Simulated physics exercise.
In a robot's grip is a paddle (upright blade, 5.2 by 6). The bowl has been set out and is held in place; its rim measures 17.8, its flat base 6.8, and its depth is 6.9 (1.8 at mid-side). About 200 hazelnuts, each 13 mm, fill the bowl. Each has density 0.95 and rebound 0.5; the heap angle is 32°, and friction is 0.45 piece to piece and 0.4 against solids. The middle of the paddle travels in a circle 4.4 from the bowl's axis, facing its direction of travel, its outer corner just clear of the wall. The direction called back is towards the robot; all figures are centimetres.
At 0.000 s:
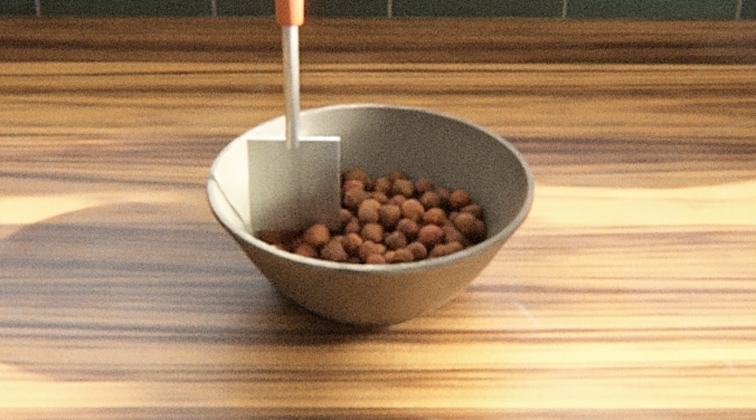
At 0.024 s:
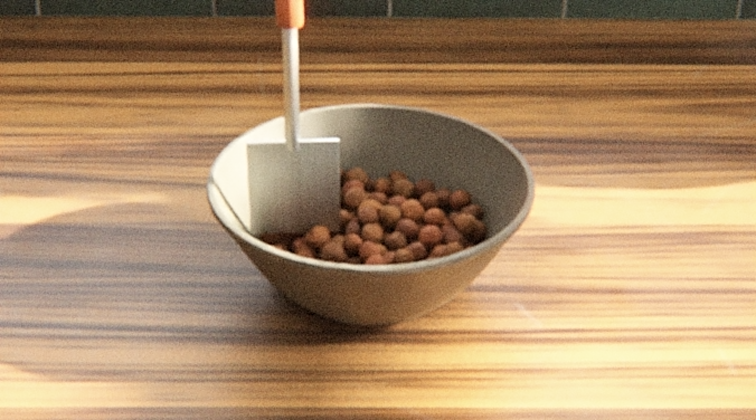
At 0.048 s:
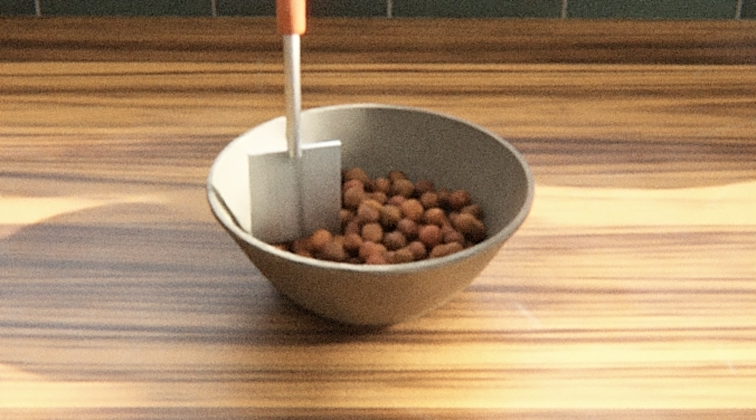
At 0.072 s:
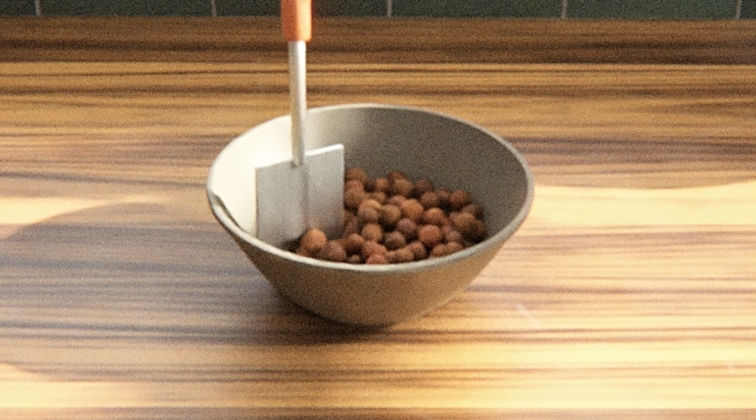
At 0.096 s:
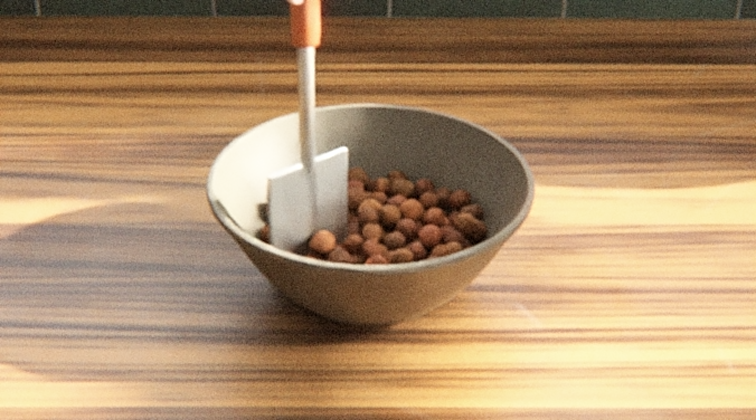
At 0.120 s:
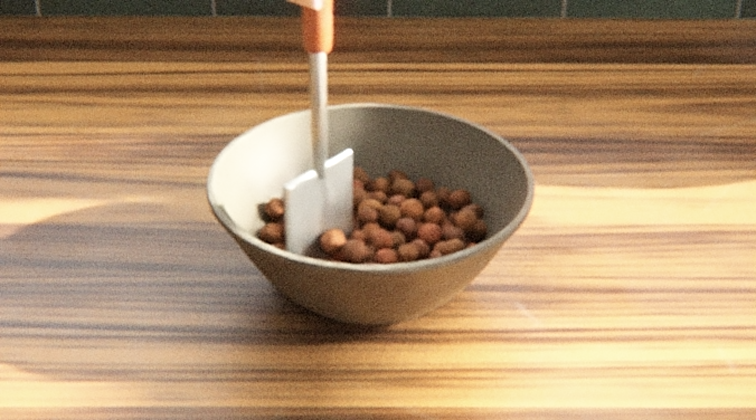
Orange-handled spatula standing upright in a grey bowl of hazelnuts, sweeping slowly right and turning as it nudges a few nuts.
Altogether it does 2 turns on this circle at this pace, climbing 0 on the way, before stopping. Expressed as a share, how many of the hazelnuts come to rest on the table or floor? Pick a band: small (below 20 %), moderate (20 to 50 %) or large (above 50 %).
Small, below 20 %.
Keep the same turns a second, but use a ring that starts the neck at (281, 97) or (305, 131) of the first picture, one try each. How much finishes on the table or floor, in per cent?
Near 0 per cent and near 15 per cent, in that order.
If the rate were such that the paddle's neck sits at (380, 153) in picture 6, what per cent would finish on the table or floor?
Around 30 in a hundred.
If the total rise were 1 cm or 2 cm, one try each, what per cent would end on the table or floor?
Near 5 in a hundred, then 0 in a hundred.
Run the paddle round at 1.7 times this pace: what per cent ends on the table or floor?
I'd put it near 25 %.
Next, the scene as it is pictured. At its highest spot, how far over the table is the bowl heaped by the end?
Some 6.5 cm.
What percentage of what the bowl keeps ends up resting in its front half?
Roughly 60 percent of it.
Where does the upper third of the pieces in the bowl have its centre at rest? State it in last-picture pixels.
(328, 259).
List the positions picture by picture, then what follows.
The first picture shows paddle neck at (292, 114), 0° round; upper third of the load around (378, 231), from x 270 to 475, top at y 180; 205 in the bowl.
The second picture shows paddle neck at (292, 117), 4° round; upper third of the load around (378, 231), from x 270 to 475, top at y 180.
The third picture shows paddle neck at (293, 124), 14° round; upper third of the load around (378, 231), from x 270 to 475, top at y 180.
The fourth picture shows paddle neck at (299, 131), 26° round; upper third of the load around (378, 231), from x 270 to 475, top at y 180.
The fifth picture shows paddle neck at (307, 138), 38° round; upper third of the load around (378, 231), from x 270 to 475, top at y 180.
The sixth picture shows paddle neck at (319, 144), 50° round; upper third of the load around (384, 233), from x 270 to 475, top at y 180; 205 in the bowl.
By 0.64 s, 314° round, highest piece 8 above the table; 204 in the bowl, 1 on the table or floor.
By 1.17 s, 218° round, highest piece 8 above the table; 192 in the bowl, 10 on the table or floor, 3 in flight or on the tool.
By 1.63 s, 0° round, highest piece 6 above the table; 185 in the bowl, 18 on the table or floor, 2 in flight or on the tool.
By 2.33 s, 0° round, highest piece 6 above the table; 185 in the bowl, 20 on the table or floor.
Final count, 185 in the bowl, 20 on the table or floor. That is 10 % on the table or floor.
